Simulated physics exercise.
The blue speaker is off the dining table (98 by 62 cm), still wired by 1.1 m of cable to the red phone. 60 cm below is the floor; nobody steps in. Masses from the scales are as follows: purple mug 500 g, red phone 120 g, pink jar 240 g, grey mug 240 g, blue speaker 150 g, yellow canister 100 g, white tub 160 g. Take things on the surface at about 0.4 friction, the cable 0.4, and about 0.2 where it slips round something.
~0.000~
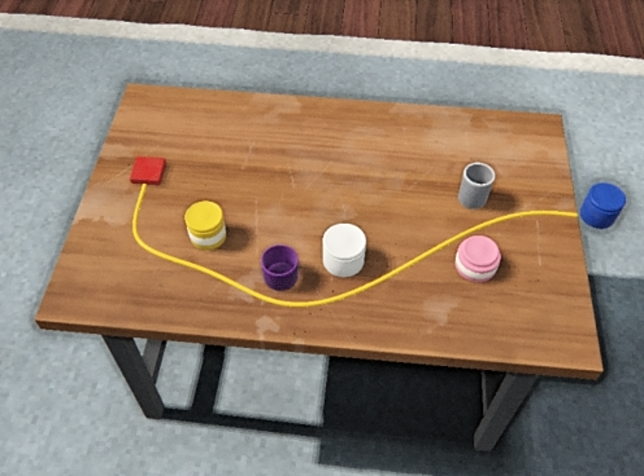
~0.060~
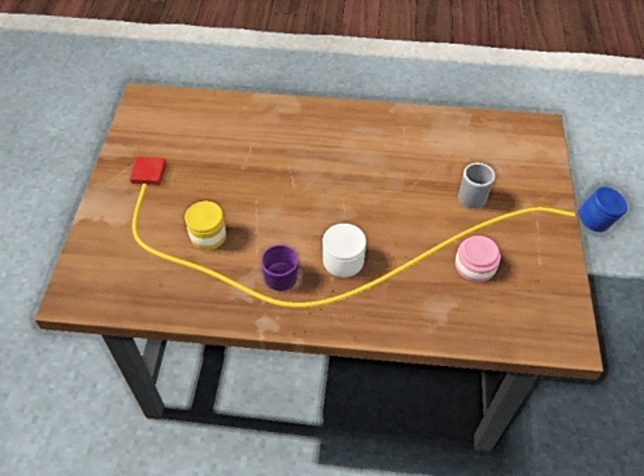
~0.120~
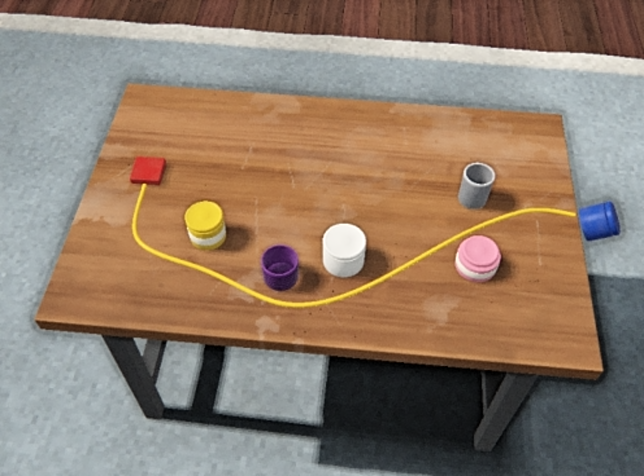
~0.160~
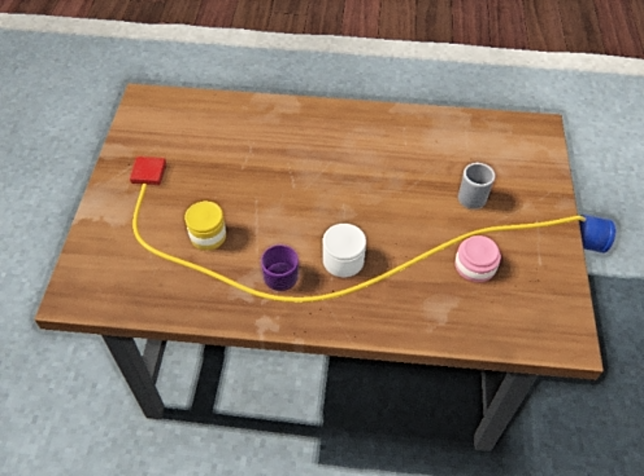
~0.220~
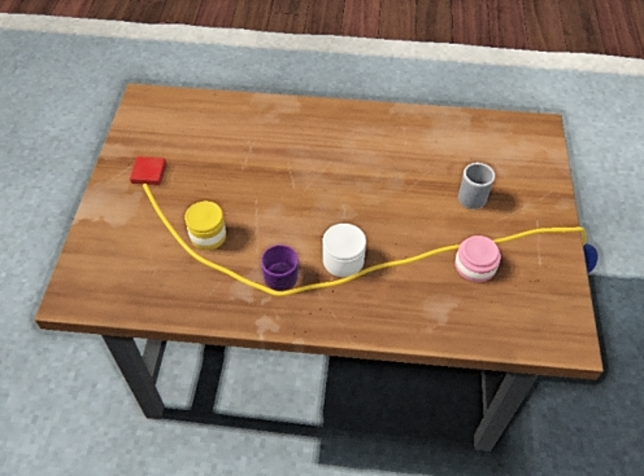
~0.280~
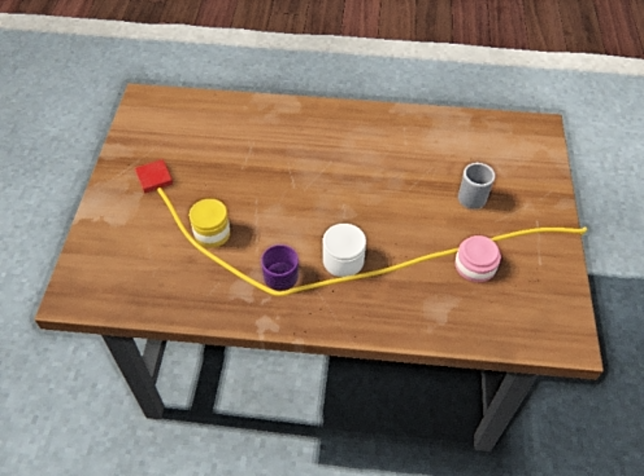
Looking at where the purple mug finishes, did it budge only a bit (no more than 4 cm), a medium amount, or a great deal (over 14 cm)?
It budged only a bit.
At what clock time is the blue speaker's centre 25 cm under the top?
The clock reads 1.10 s at that moment.
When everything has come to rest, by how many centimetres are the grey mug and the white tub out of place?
For the grey mug it's 0 cm, while the white tub comes to 0 cm.
By 0.5 s, the cable's tail end at (179, 206); blue speaker over the edge, red phone 8 cm off its start, yellow canister 1 cm off its start.
By 0.7 s, the cable's tail end at (179, 208); red phone 8 cm off its start, blue speaker over the edge, yellow canister 1 cm off its start.
By 1.0 s, the cable's tail end at (180, 212); red phone 9 cm off its start at (170, 197), blue speaker over the edge, yellow canister 1 cm off its start at (210, 212).
By 1.2 s, the cable's tail end at (180, 212); red phone 9 cm off its start, blue speaker over the edge, yellow canister 1 cm off its start.
By 2.4 s, the cable's tail end at (180, 212); purple mug 0 cm off its start at (280, 260), blue speaker over the edge, red phone 9 cm off its start at (170, 197), yellow canister 1 cm off its start at (210, 212).
